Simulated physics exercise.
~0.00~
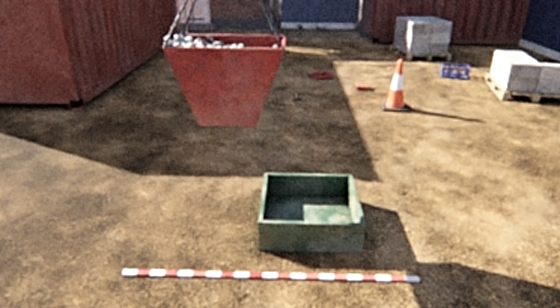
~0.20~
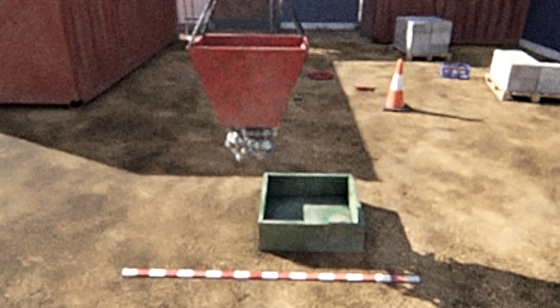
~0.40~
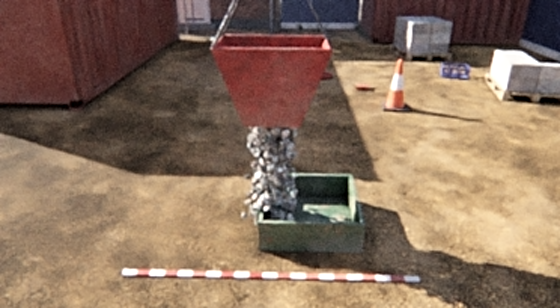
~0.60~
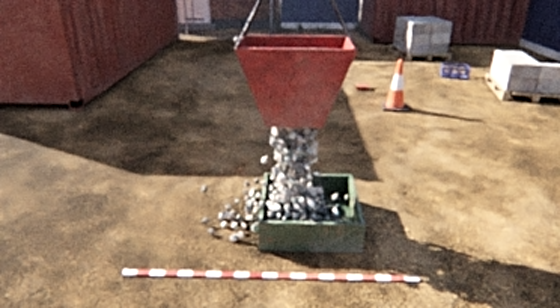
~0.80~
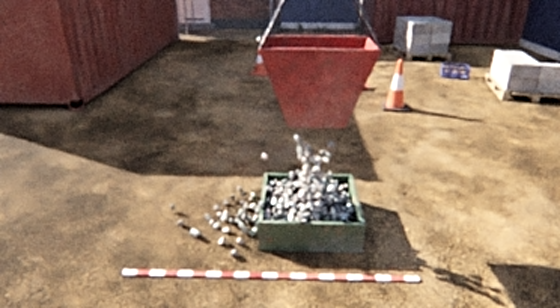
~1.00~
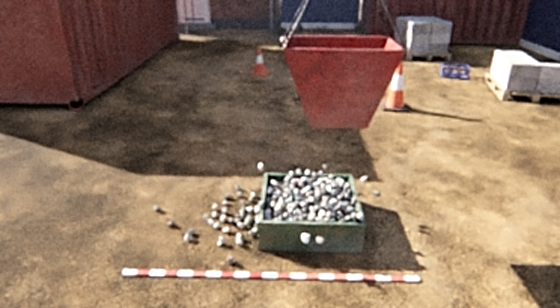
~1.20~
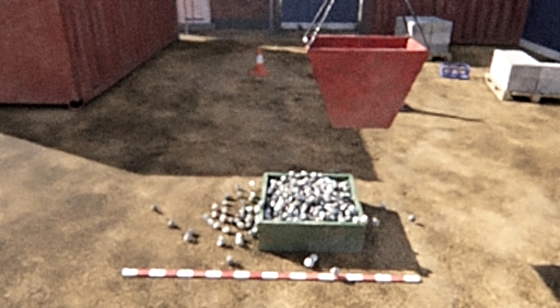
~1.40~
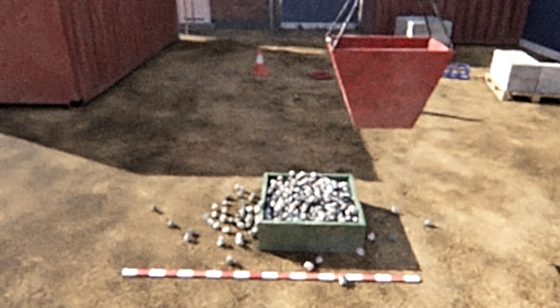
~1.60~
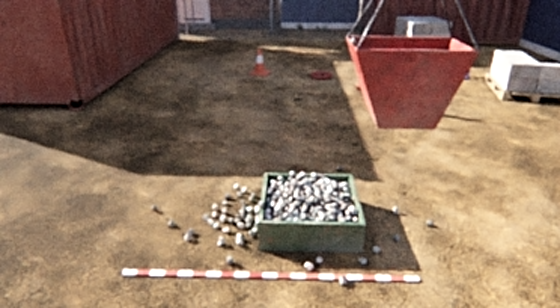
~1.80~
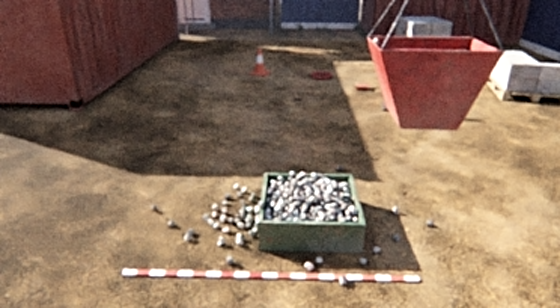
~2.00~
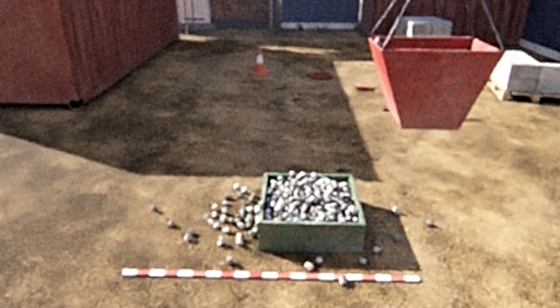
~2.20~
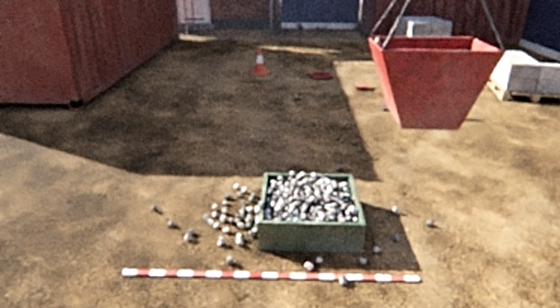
A sunlit dirt yard with red containers at the back is seen from slightly above by a still camera. A red skip full of grey stones hangs at the upper left, with an open green bin on the ground beyond a red and white striped staff, and an orange cone and pallets of blocks behind. The skip glides right and its bottom opens, pouring stones down just left of the bin and then into it. Emptied, it carries on right and stops. The bin ends heaped full, with a scatter of stones on its left and a few in front and to the right.
